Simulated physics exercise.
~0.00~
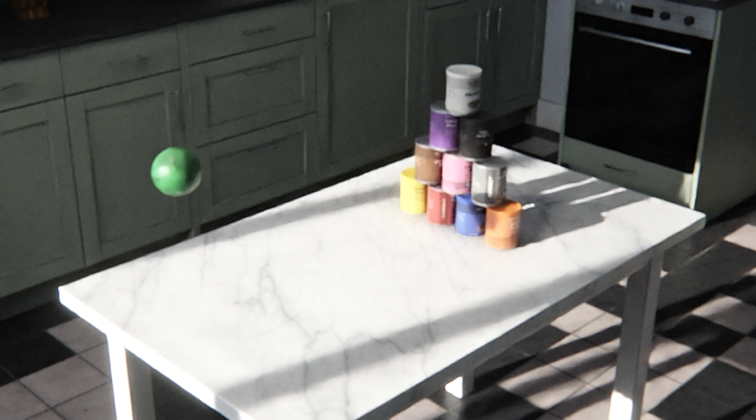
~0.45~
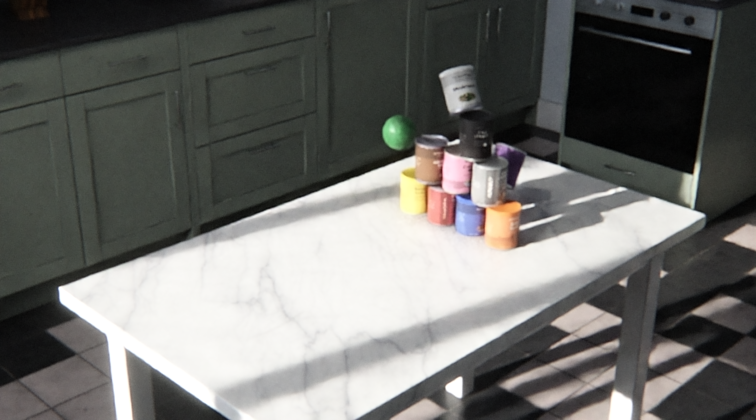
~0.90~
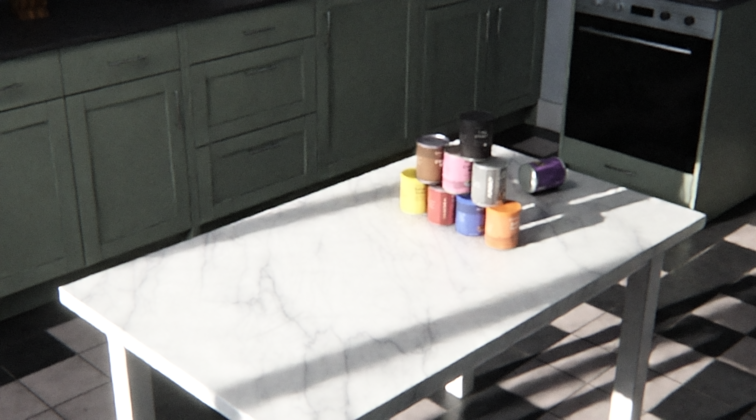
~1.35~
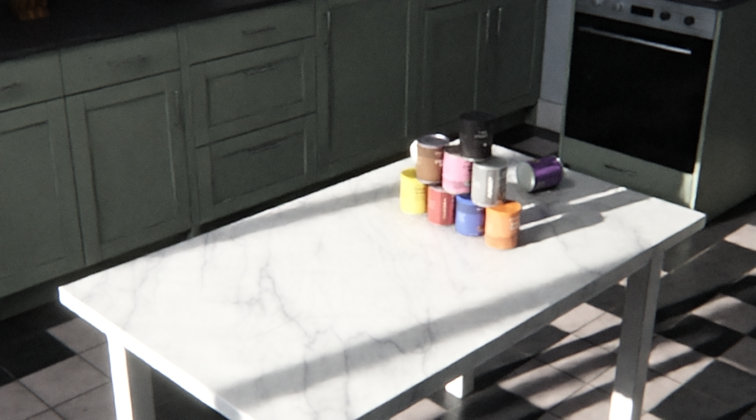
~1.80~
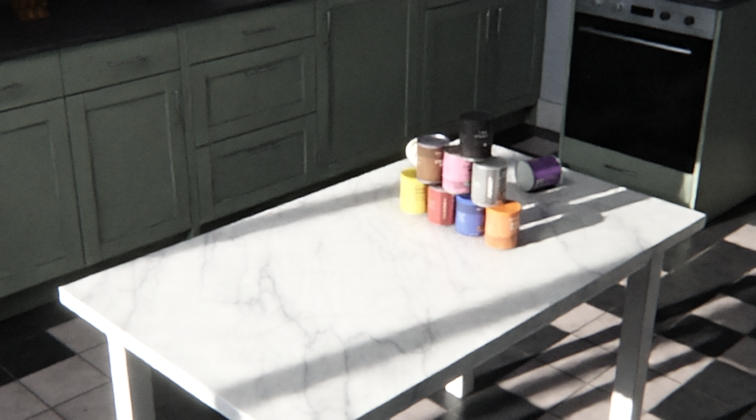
A white marble-topped table held a stack of colourful tins as a green ball flew in from the left and struck near the top, toppling the purple and white tins, which ended up on their sides while the others stayed stacked.
